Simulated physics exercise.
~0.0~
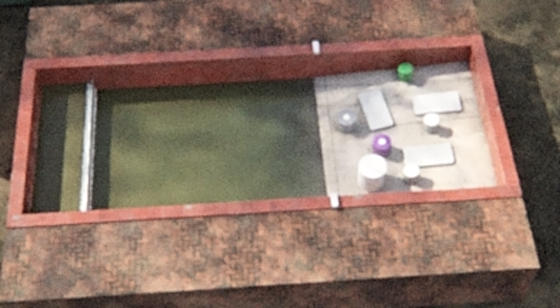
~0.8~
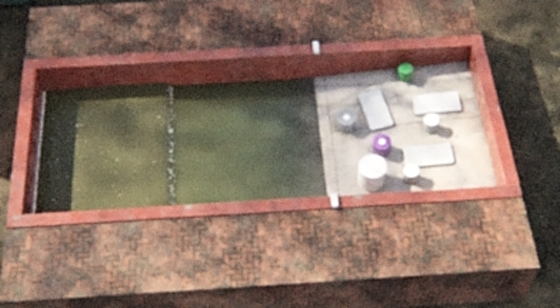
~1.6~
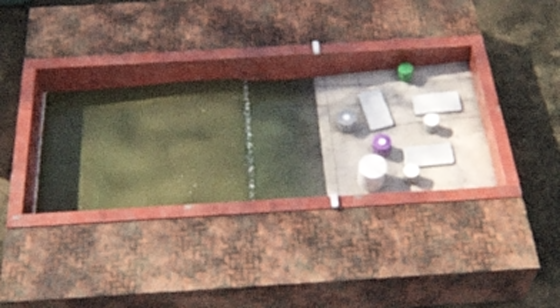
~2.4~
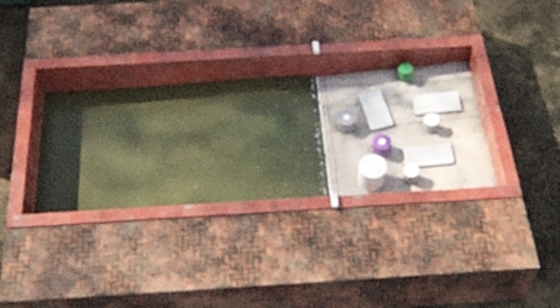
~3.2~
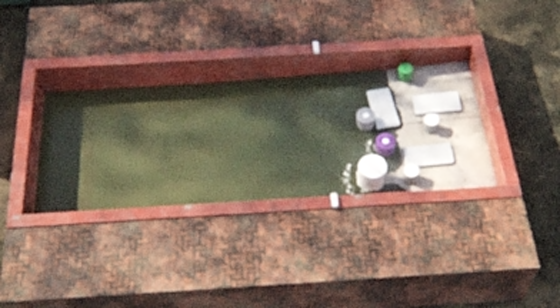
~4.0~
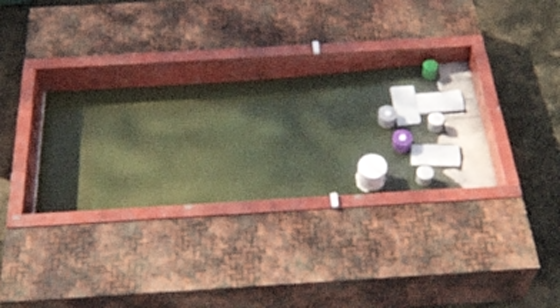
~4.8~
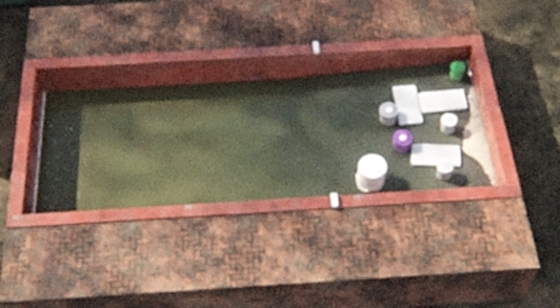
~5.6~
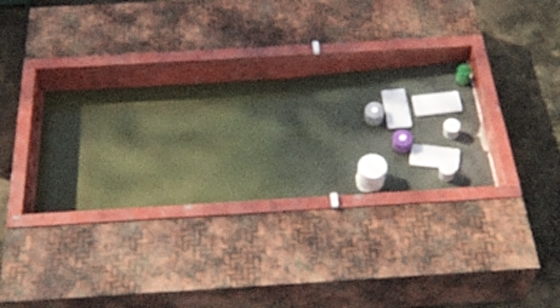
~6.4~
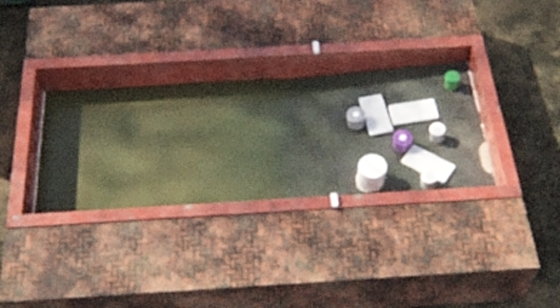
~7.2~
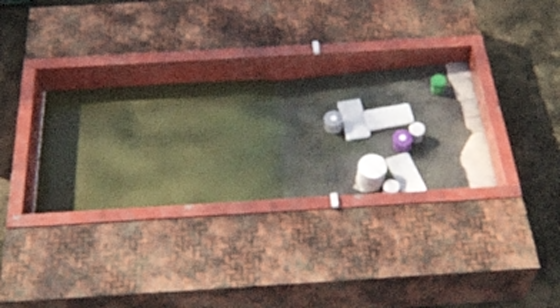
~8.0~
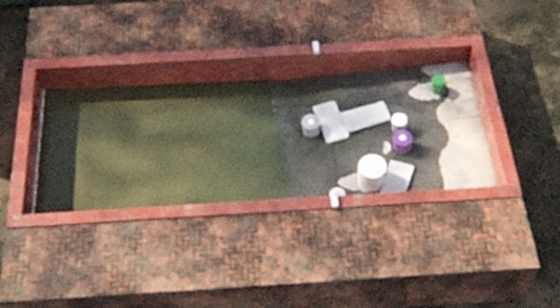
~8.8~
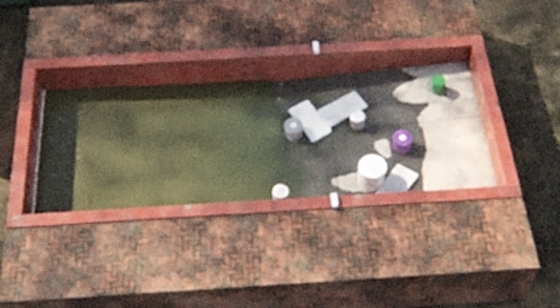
A wave crossed the water in a brick-walled basin and washed up the pale slope, pushing several tubs, pails and flat boards right before drawing many back left, while the purple tub and green pail ended up resting on the slope.
